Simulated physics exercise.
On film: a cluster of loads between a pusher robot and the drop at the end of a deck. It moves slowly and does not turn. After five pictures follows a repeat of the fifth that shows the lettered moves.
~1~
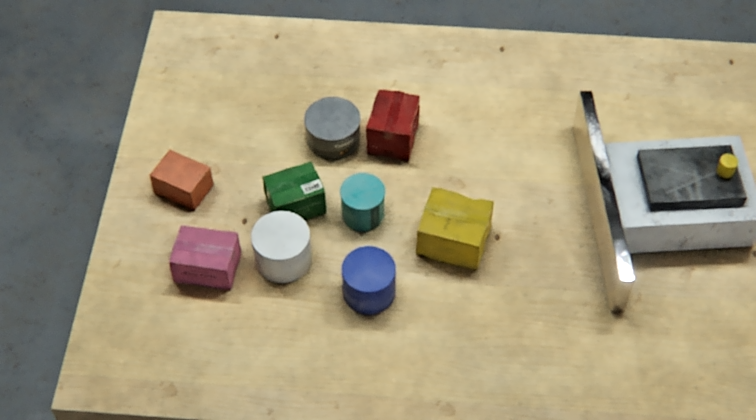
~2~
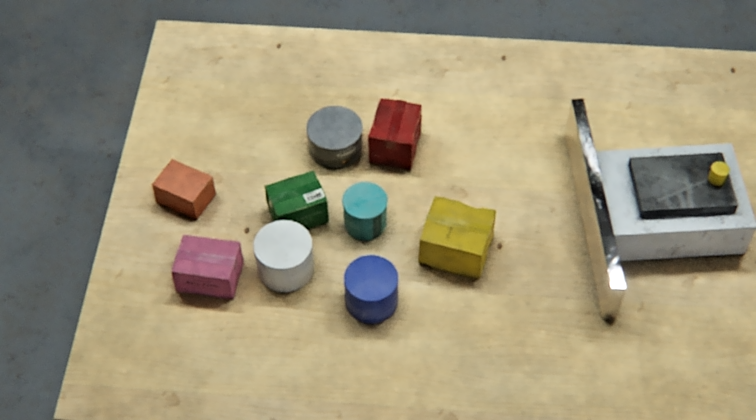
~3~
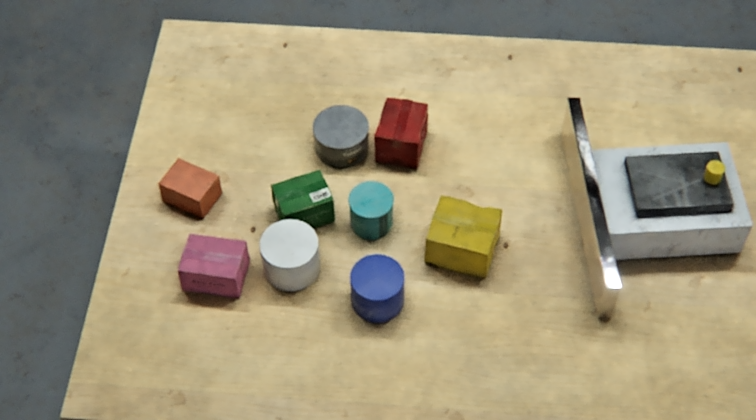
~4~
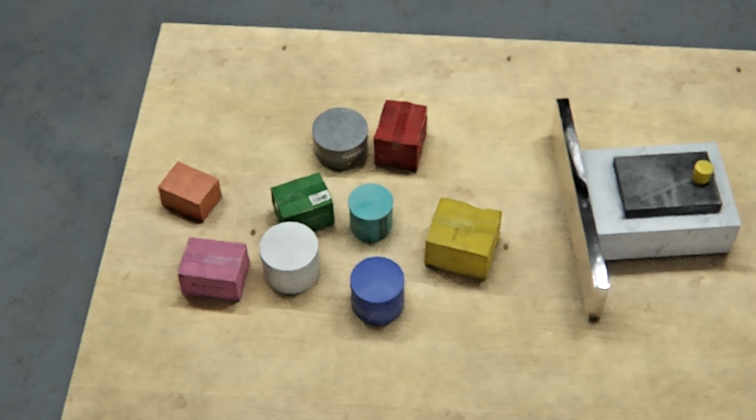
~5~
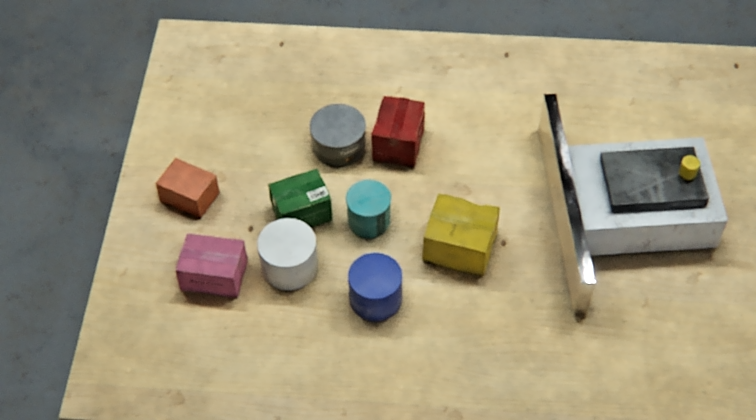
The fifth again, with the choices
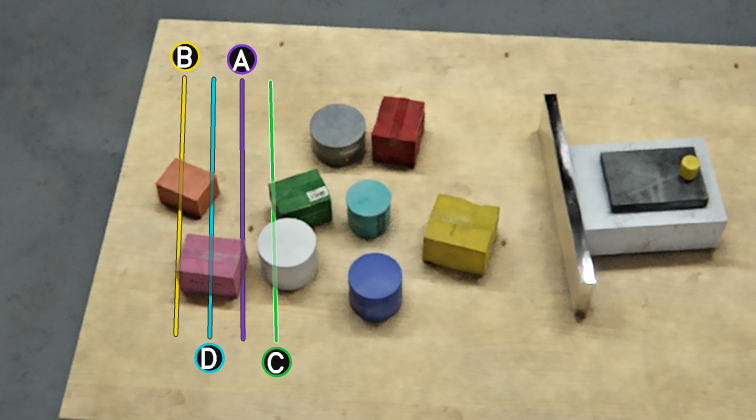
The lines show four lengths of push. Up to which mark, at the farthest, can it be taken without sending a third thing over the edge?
It should halt at D.
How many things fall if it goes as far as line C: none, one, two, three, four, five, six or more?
By then, none.
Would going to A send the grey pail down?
No.
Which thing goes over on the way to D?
The orange crate goes over.
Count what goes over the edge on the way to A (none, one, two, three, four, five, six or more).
By then, none.
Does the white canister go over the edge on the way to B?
Yes.
On the copy, A at (242, 200); B at (180, 196); C at (273, 201); D at (212, 198).
On D. First, robot (516, 171); yellow box (404, 241); turquoise pail (358, 204).
Then, robot (388, 164); pink box (159, 272); orange crate (181, 187).
Finally, robot (289, 159); orange crate over the edge; pink box (89, 296); one fallen.
By contrast, A is within the limit but short; B drops four; C is within the limit but short.
